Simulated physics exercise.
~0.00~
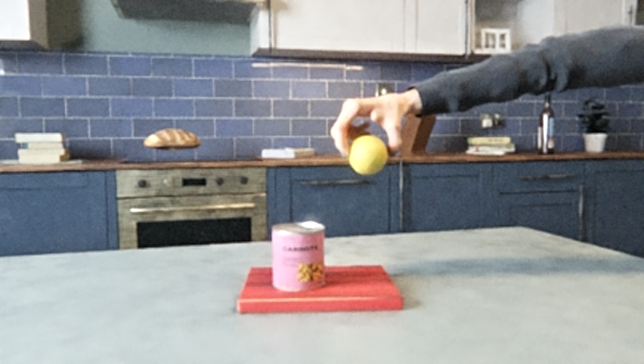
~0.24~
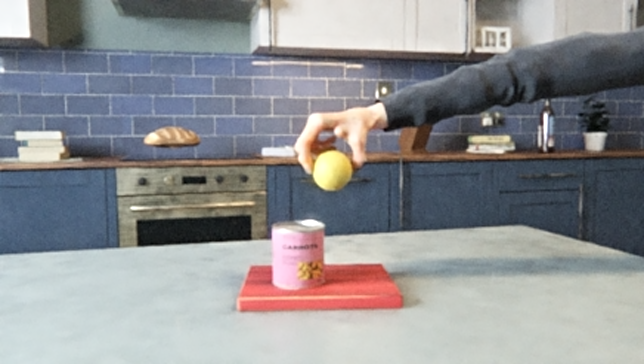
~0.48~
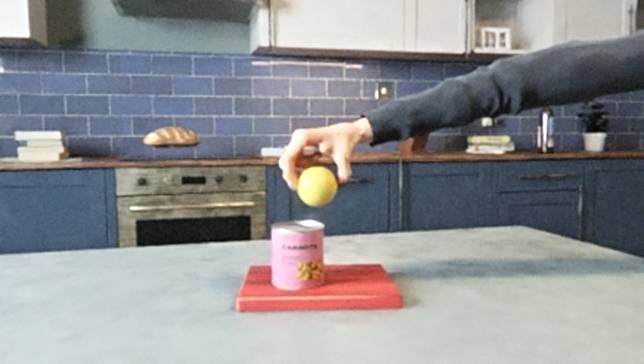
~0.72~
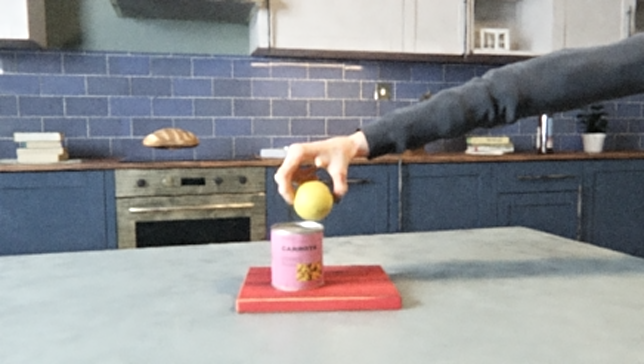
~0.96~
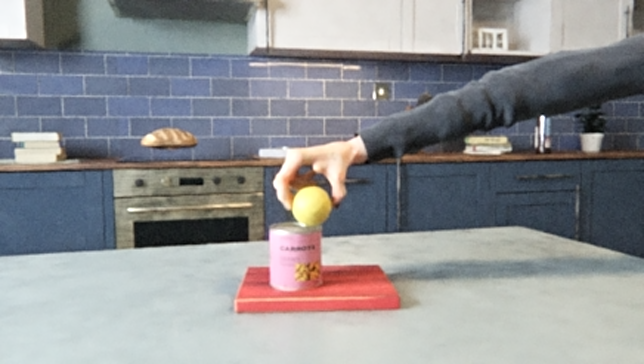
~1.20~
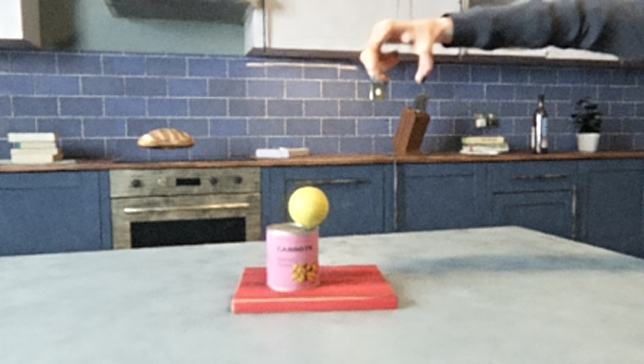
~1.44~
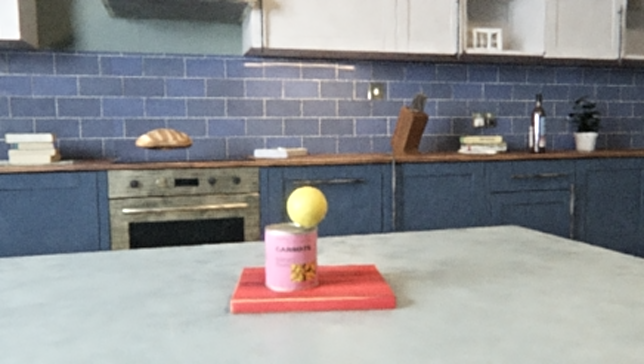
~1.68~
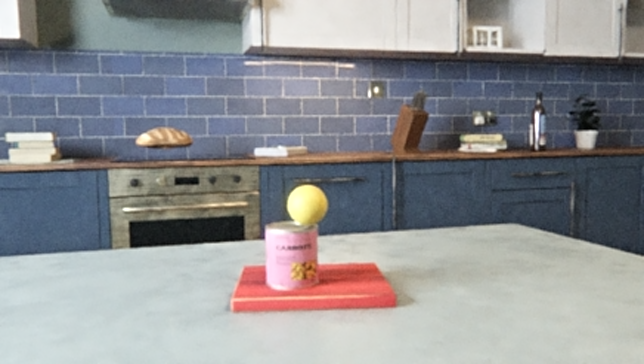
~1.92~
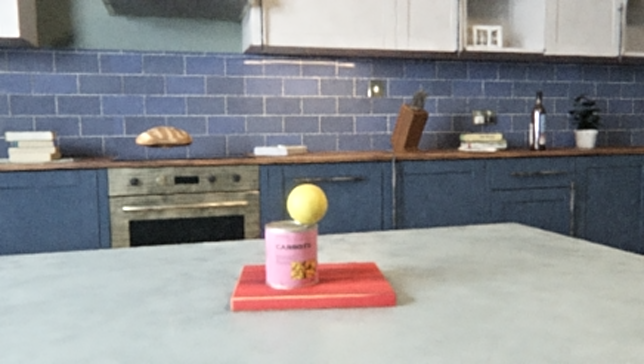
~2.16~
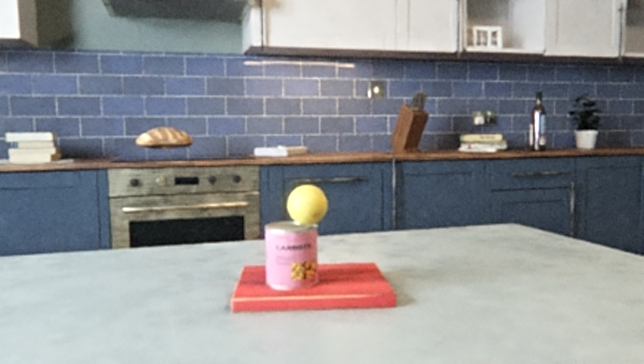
A yellow lemon, held in the fingers of a hand reaching in from the right, hangs above a pink can on a red board. The board lies on a pale grey counter in a kitchen with blue tiles and blue cupboards, seen from the front by a slightly swaying camera. The hand carries the lemon left and down until it touches the top of the can. The fingers let go, and the hand draws back up to the right and out of view. The lemon stays balanced on the can, and the small pile holds still.
